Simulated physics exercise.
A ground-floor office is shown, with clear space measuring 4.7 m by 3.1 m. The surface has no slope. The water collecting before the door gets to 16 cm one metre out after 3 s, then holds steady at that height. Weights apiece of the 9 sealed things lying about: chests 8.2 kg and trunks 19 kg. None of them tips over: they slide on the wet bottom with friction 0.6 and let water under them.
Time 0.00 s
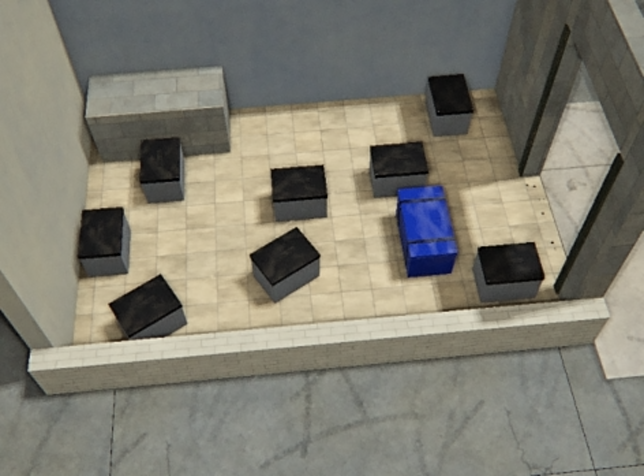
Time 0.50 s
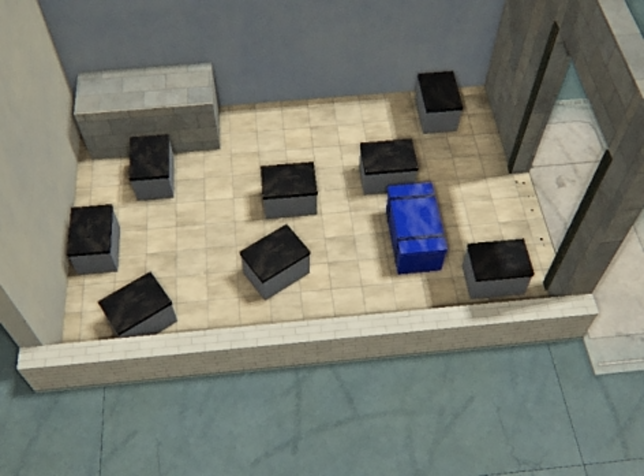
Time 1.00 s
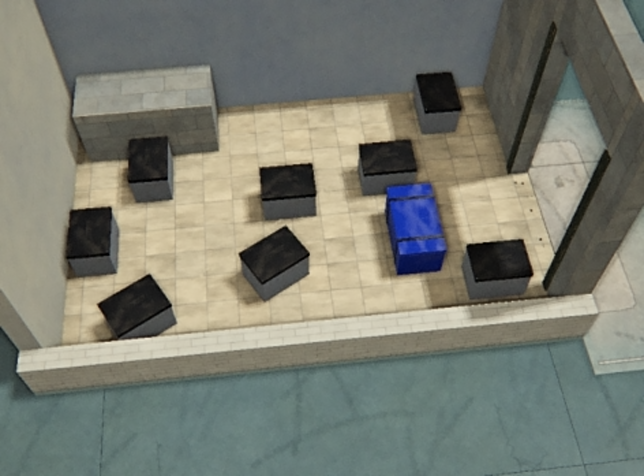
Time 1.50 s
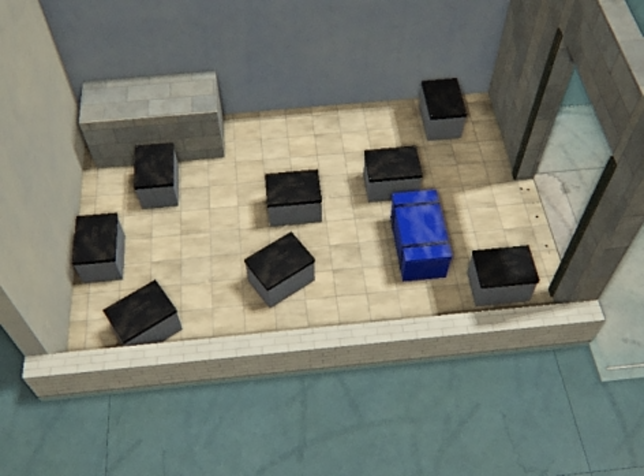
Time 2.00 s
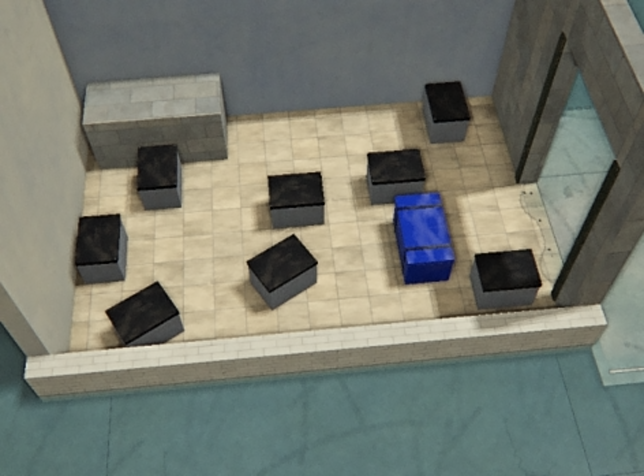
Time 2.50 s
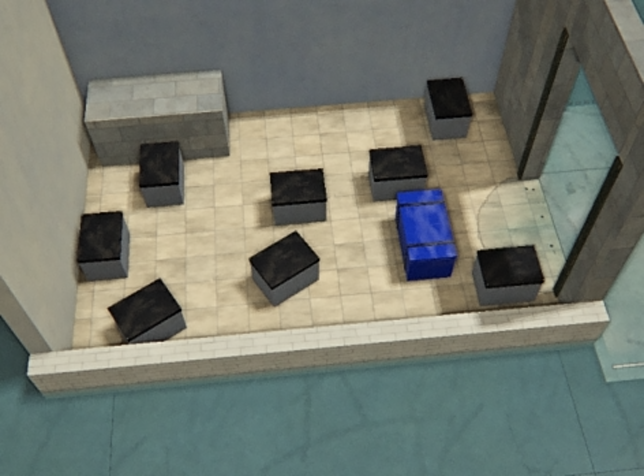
At the start, a blue trunk and several dark-topped chests stand on the tiled floor of a walled room, with dry grey ground outside. Then blue-green water covers the ground outside, and later a shallow patch spreads in through the doorway on the right, while the trunk and chests stay put.
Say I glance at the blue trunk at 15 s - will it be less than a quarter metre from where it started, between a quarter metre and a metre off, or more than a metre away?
You'll find it more than a metre away.
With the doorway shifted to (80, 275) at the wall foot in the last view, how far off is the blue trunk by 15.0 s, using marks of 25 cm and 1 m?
You'd see the blue trunk wander off a long way.
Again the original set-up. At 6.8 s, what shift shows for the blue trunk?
140 cm, give or take.
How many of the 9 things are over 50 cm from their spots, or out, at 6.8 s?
4.
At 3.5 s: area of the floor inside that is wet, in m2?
I'd estimate close to 2.0 m2.
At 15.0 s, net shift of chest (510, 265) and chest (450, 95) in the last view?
Respectively 200 and 80 centimetres.
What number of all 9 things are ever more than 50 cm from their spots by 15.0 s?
8 of them.
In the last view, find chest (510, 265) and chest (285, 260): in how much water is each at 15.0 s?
Some 12 cm at the first, some 13 cm at the second.
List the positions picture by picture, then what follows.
In the first picture, the blue trunk at (427, 220) rests on the ground; 0.0 m2 under water; 0 of 9 have shifted.
In the second picture, the blue trunk at (417, 217), on the bottom; 0.0 m2 under water; 0 of 9 have shifted.
In the third picture, the blue trunk at (416, 218), on the bottom; water covers 0.0 m2; 0 of 9 have shifted.
In the fourth picture, the blue trunk at (421, 224) rests on the ground; 0.0 m2 under water; 0 of 9 have shifted.
In the fifth picture, the blue trunk at (424, 227), on the bottom; 0.0 m2 under water; 0 of 9 have shifted.
In the sixth picture, the blue trunk at (426, 224) rests on the ground; water covers 0.6 m2; 0 of 9 have shifted.
After 3.5 s the blue trunk is near (416, 225), 0.1 m from its start, aground; 0 afloat.
After 6.8 s the blue trunk is near (278, 244), 1.4 m from its start, afloat; 3 afloat.
After 11.0 s the blue trunk is near (210, 238), 2.1 m from its start, afloat; 9 afloat.
After 15.0 s the blue trunk is near (247, 195), 1.8 m from its start, afloat; 9 afloat.
